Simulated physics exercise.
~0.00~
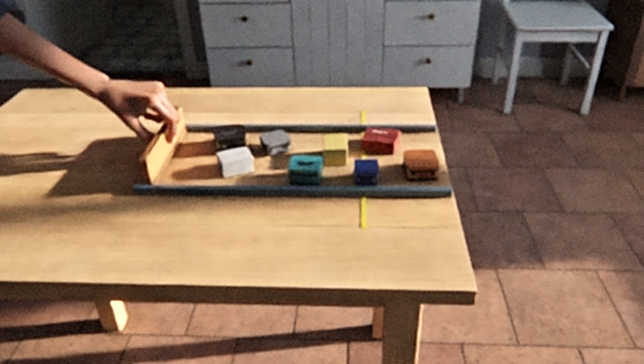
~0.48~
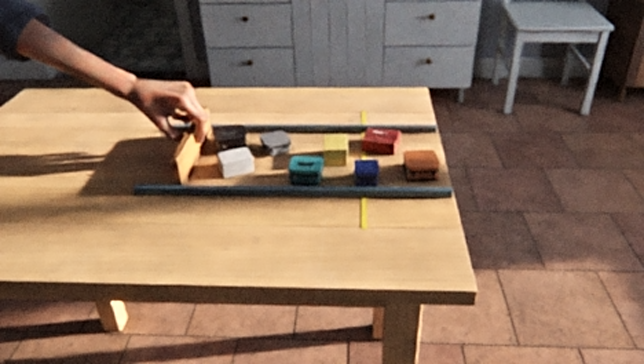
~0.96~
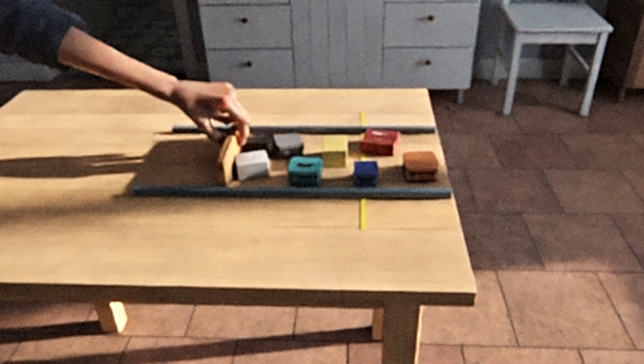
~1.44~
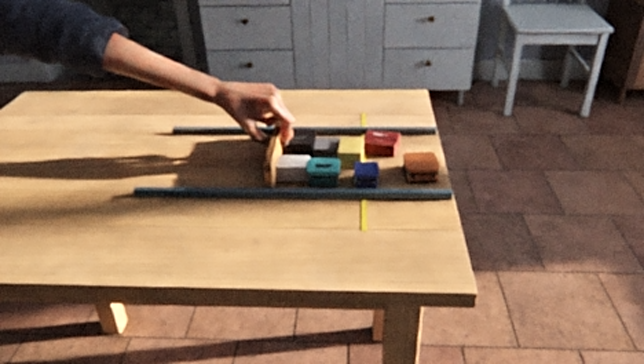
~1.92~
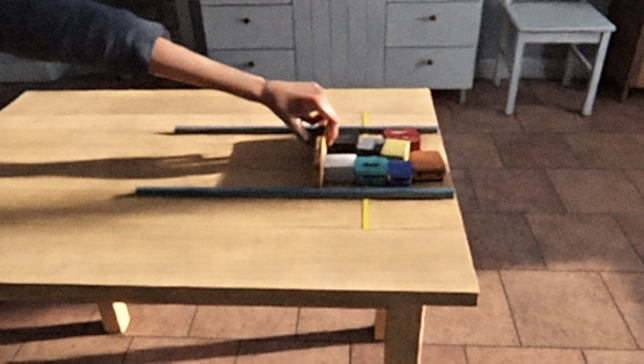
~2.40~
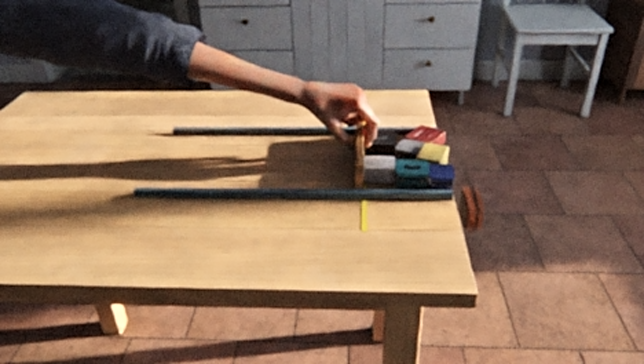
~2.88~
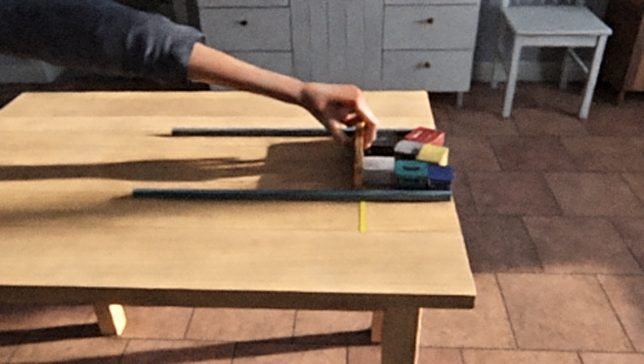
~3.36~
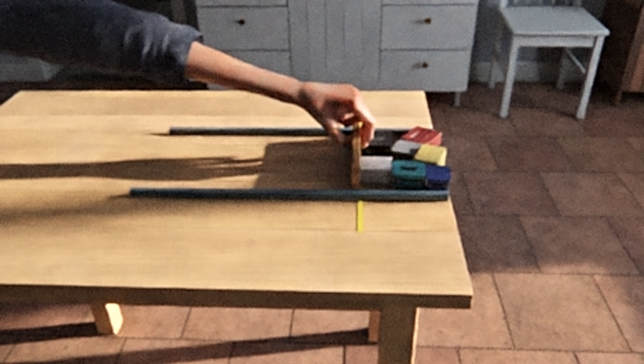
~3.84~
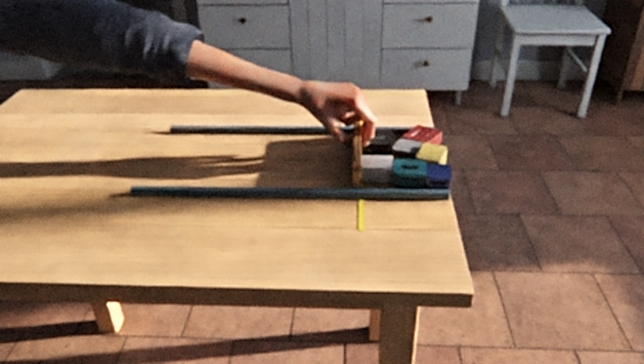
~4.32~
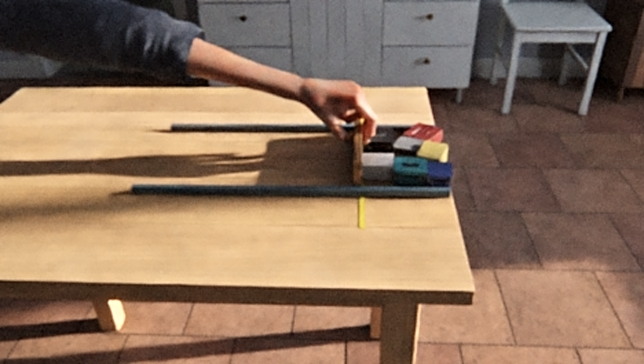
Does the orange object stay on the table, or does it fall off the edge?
The orange object falls off the right edge of the table as the board pushes the group along.
